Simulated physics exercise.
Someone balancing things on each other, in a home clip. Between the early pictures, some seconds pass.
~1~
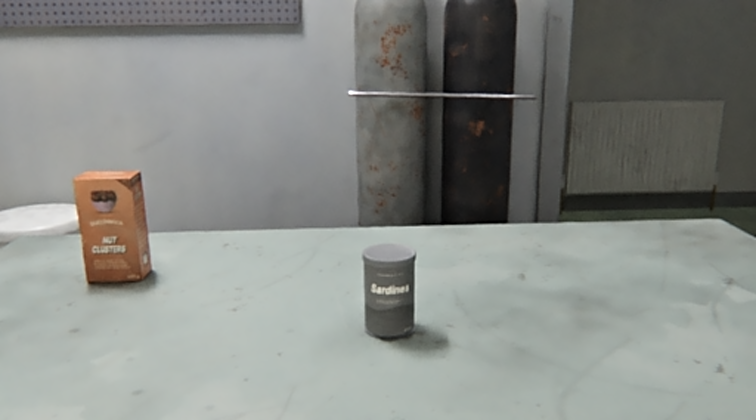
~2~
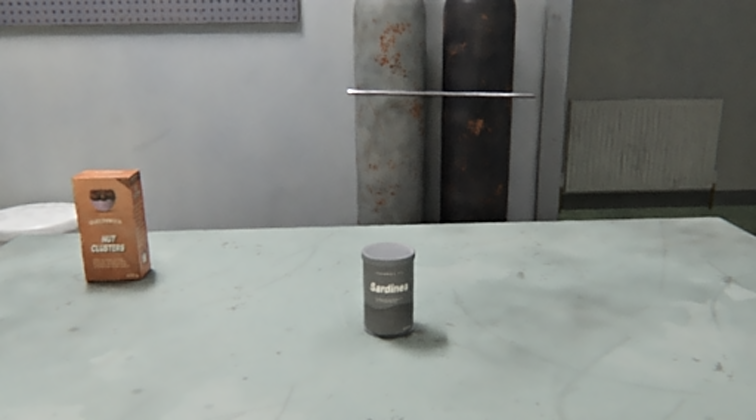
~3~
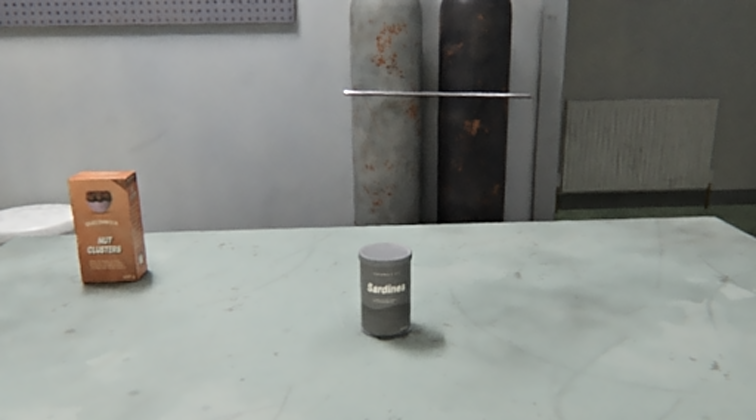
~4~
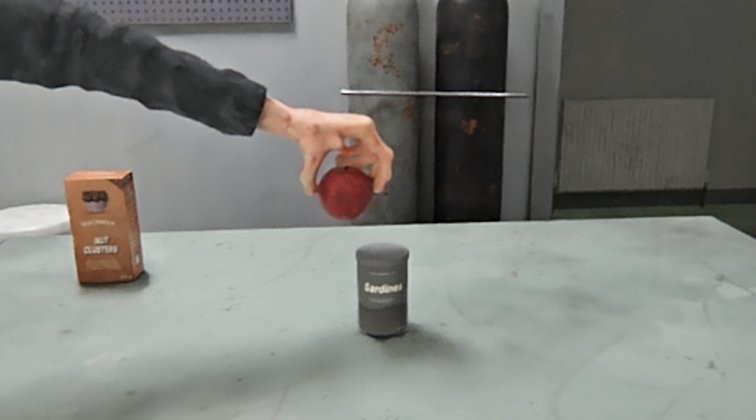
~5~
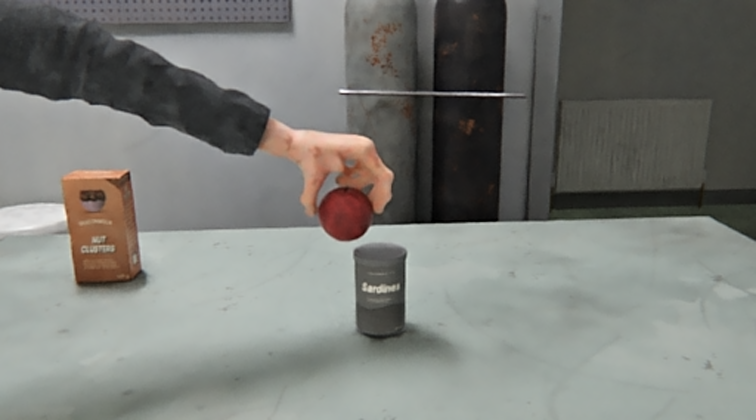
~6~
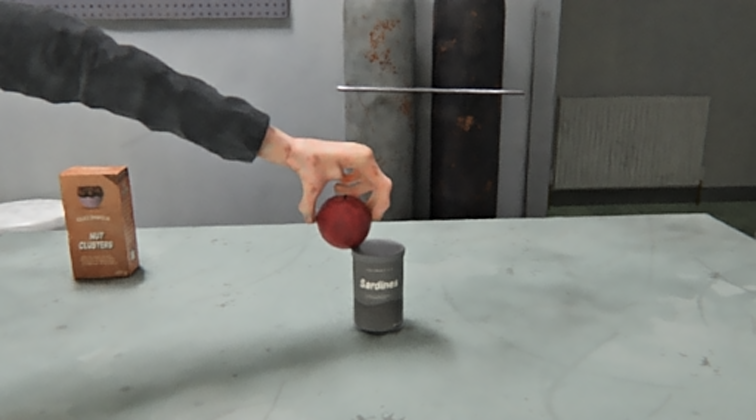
A hand brings a red apple in from the left and lowers it onto a grey tin.
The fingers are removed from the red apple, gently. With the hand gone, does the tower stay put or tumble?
My guess: It won't stay upright.
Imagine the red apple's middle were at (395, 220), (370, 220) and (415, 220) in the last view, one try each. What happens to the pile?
Outcomes in order: No collapse, no collapse, a collapse.
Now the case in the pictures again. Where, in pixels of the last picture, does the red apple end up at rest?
Near (295, 302).
Then, 0.40 s later than the last frame, red apple now fallen.
Then, 0.50 s later than the last frame, things are still on the move.
When it is over, fallen, red apple; the other 2 as before. End places, in pixels of the last picture, red apple near (295, 302). The pile comes apart.
